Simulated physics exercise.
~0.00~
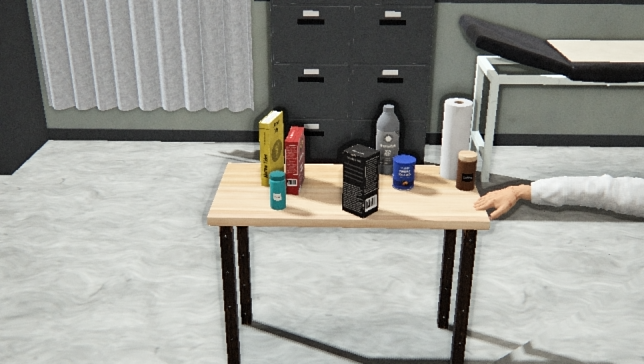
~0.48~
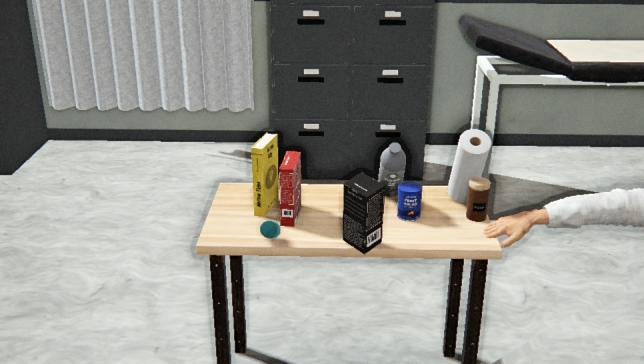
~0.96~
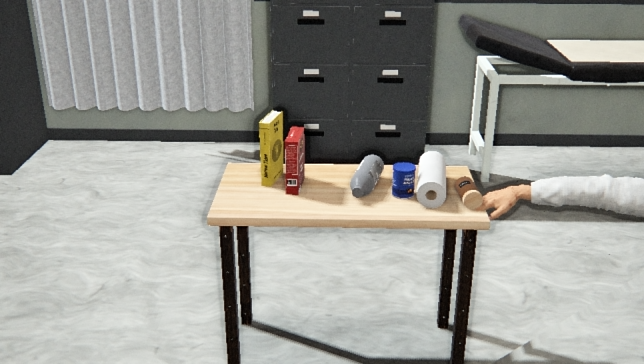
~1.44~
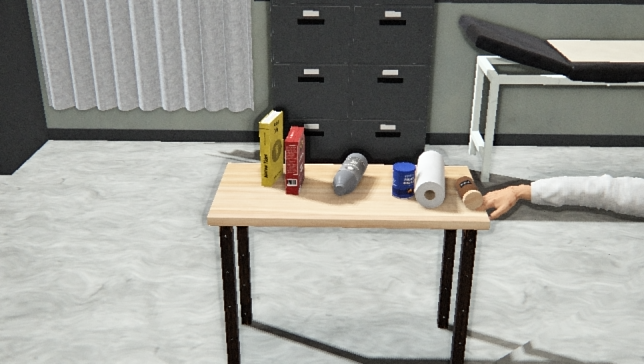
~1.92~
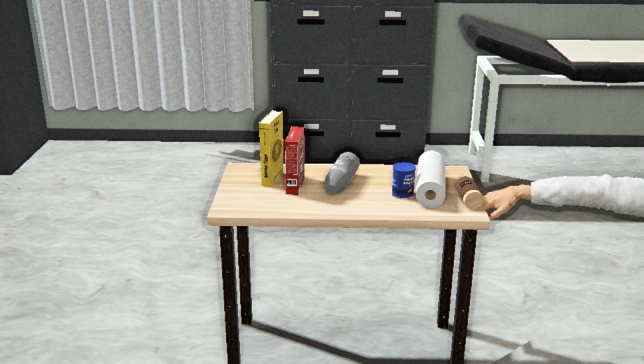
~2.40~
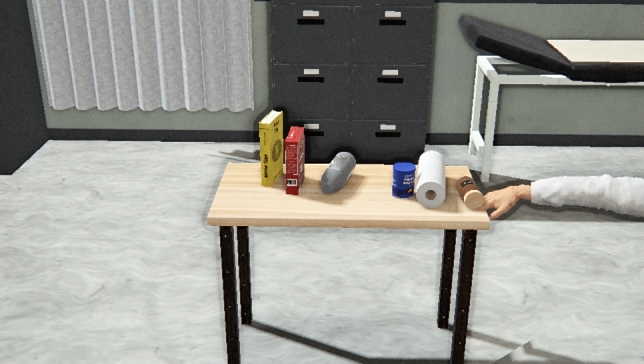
A bare-edged wooden table, gripped at its right end by a white-sleeved hand, stands before grey drawers in a pale-floored room, seen from the front and slightly above. Yellow and red boxes and a turquoise shaker stand on the left, a black carton in the middle, and a grey bottle, blue tin, white roll and brown jar towards the right. The table slides towards us, tipping the shaker while the carton, bottle and roll lean. It then returns, leaving the carton and shaker gone and the roll, jar and bottle toppled. The bottle rolls left and settles near the upright boxes, while the tin stays standing.
